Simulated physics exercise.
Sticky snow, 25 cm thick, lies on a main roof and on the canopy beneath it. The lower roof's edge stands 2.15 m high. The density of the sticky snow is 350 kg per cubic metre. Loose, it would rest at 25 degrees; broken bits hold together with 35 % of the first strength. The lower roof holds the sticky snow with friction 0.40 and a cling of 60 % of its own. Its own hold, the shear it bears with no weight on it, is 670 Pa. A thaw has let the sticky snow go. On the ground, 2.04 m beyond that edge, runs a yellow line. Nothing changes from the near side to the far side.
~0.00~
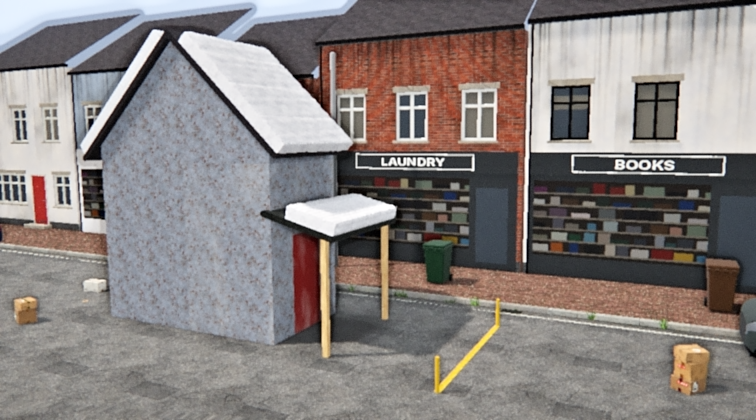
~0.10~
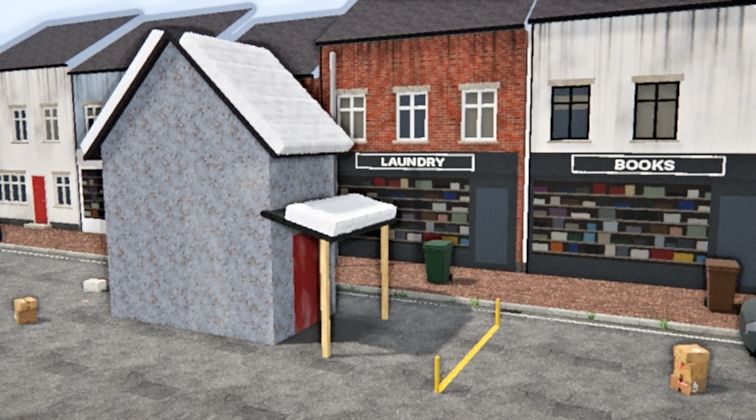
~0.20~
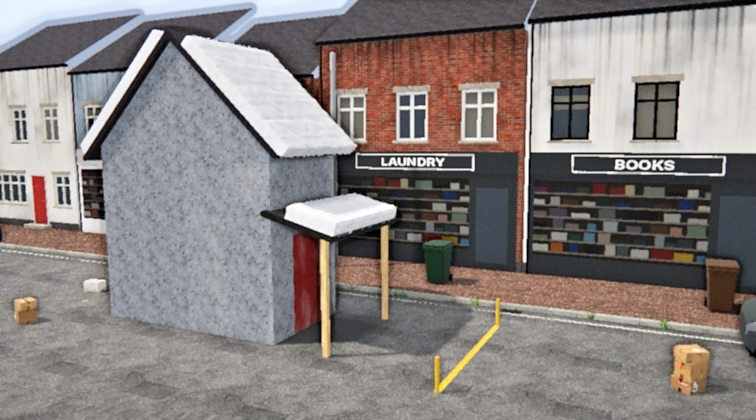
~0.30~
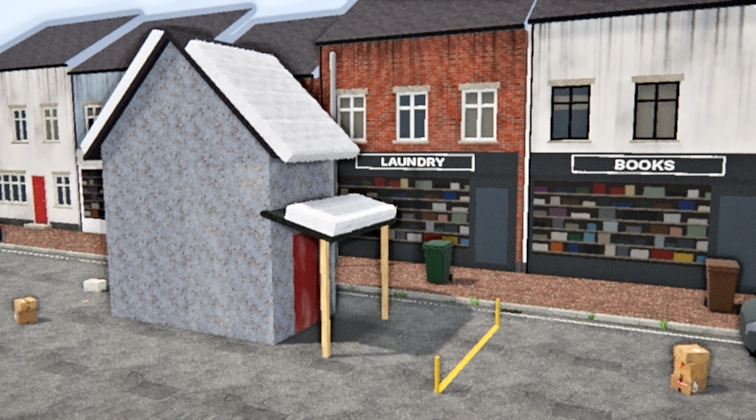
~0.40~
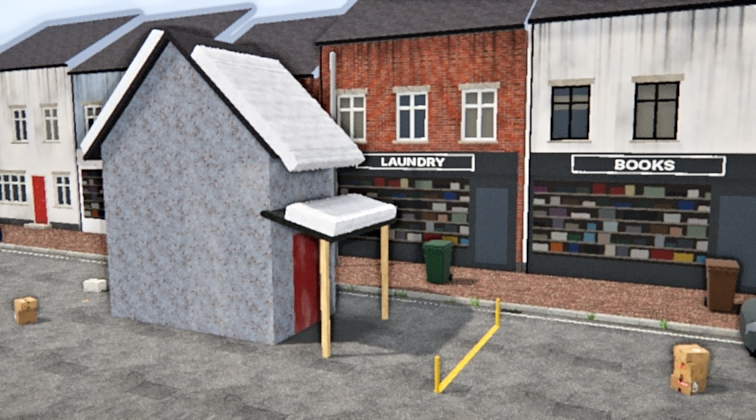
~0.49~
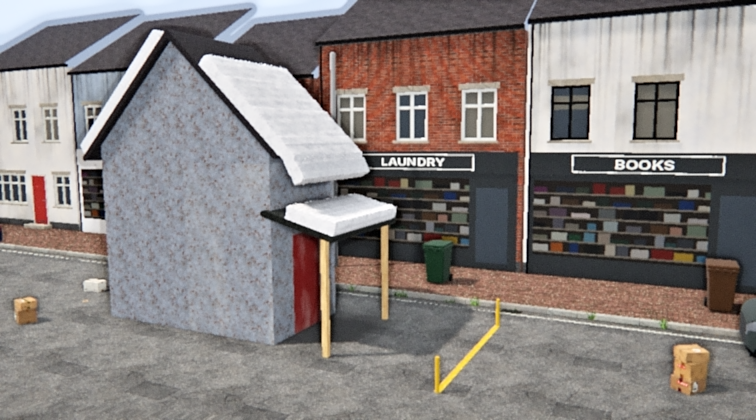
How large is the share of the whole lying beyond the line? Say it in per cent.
It comes to some 43 %.
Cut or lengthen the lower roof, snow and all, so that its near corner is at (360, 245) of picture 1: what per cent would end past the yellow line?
In that case some 45 per cent.
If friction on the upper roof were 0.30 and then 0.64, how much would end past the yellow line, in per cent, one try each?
In turn about 35 %, 20 %.
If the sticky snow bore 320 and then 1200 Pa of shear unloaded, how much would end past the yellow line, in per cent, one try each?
In turn about 45 %, 30 %.
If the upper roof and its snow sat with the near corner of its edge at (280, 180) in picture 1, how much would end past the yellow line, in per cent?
It would be near 35 %.
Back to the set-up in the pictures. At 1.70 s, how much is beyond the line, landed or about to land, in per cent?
About 25 %.
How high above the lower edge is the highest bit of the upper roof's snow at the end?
About 0.5 m.
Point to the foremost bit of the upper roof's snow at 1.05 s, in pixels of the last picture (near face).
Near (369, 243).
After 1.05 s, none is below the lower edge and 0 % is past the line.
After 1.70 s, 79 % is below the lower edge and 24 % is past the line.
After 2.35 s, 81 % is below the lower edge and 43 % is past the line.
After 3.00 s, 81 % is below the lower edge and 43 % is past the line.
After 3.10 s, at the end, 81 % is below the lower edge and 43 % is past the line.
